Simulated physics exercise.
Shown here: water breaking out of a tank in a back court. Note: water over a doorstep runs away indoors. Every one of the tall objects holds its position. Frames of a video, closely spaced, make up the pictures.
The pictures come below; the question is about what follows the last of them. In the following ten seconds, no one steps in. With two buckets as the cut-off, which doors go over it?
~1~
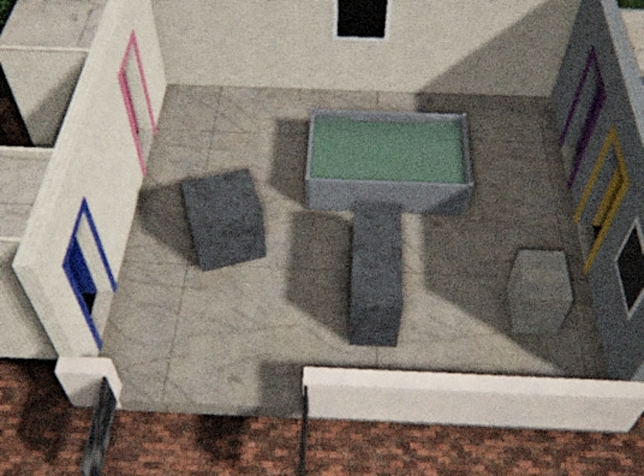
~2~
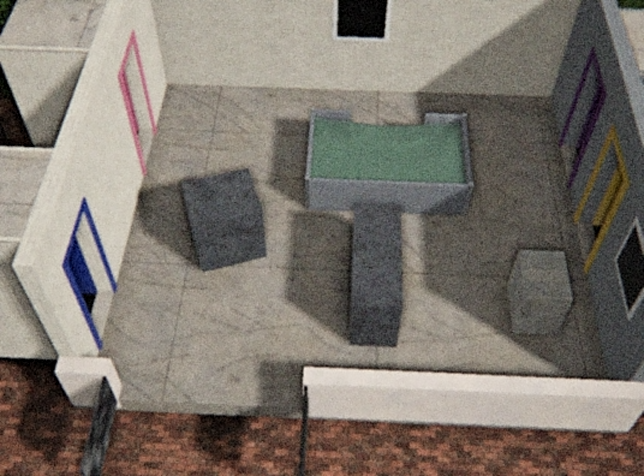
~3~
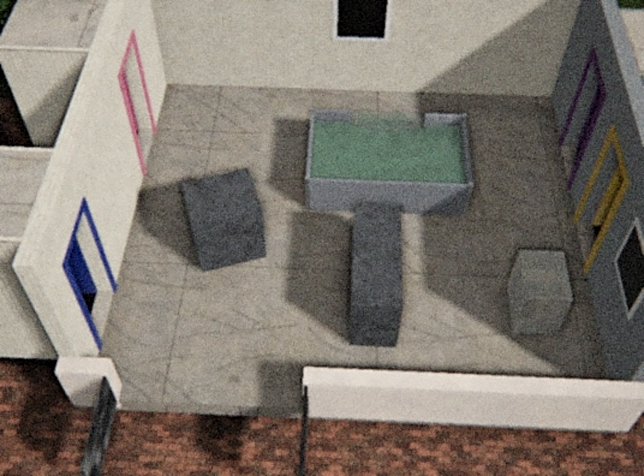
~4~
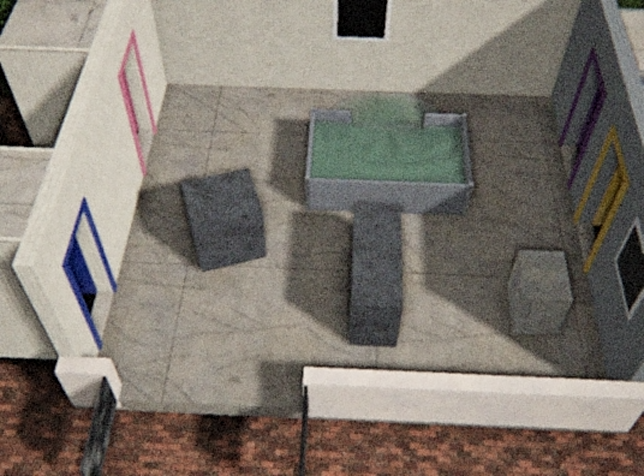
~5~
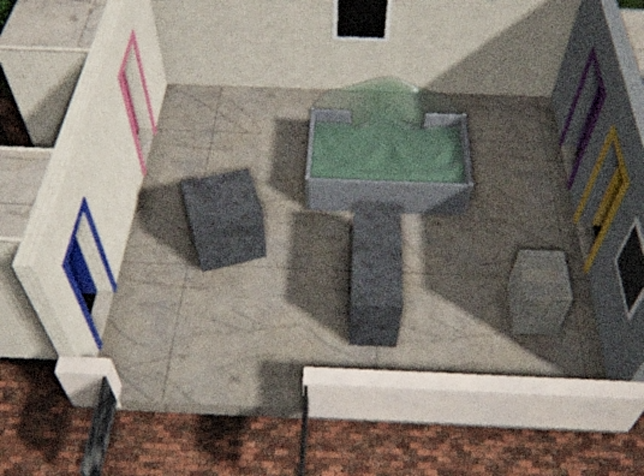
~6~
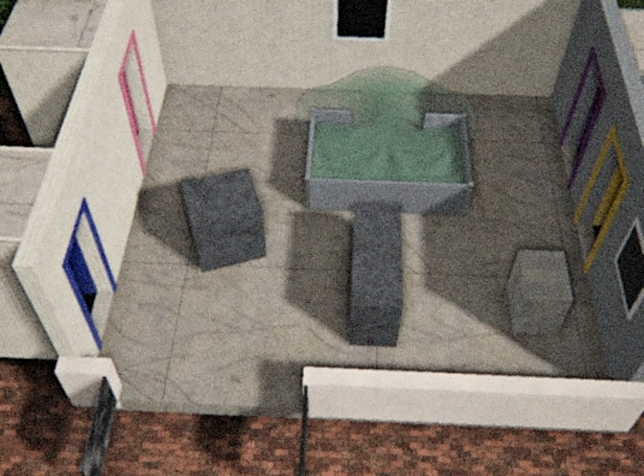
At the end, the purple door goes beyond what's allowed there; the blue door stays inside what's allowed there; the yellow door stays inside what's allowed there; the pink door stays inside what's allowed there.
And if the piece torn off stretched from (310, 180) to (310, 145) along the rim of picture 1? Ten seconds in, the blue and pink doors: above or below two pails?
Blue stays within the limit, pink exceeds the limit.
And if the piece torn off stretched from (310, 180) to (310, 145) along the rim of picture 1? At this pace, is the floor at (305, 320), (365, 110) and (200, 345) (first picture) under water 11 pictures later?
The first spot is soaked, the second spared and the third spared.
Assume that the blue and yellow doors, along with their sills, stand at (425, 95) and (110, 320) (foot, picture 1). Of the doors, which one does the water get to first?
First: The blue one.
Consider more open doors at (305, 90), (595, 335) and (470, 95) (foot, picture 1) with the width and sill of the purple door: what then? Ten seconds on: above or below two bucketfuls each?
Well, the first is above the limit, the next is below the limit, and the last is above the limit.
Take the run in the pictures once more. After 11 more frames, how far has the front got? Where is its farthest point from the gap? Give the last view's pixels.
About (167, 87).
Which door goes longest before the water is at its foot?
That would be the door marked blue.
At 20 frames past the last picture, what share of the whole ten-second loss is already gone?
Estimate: 5 %.
A moment on, water covers 15 % of the floor; the purple door not reached, the blue door not reached, the yellow door not reached, the pink door not reached.
Next, water covers 30 % of the floor; the purple door wet at the sill, nothing in, the blue door not reached, the yellow door not reached, the pink door not reached.
Then, water covers 45 % of the floor; the purple door under two buckets in, the blue door not reached, the yellow door wet at the sill, nothing in, the pink door under two buckets in.
Later, water covers 75 % of the floor; the purple door over two buckets in, the blue door wet at the sill, nothing in, the yellow door wet at the sill, nothing in, the pink door under two buckets in.
In the end, water covers 95 % of the floor; the purple door over two buckets in, the blue door under two buckets in, the yellow door wet at the sill, nothing in, the pink door under two buckets in.
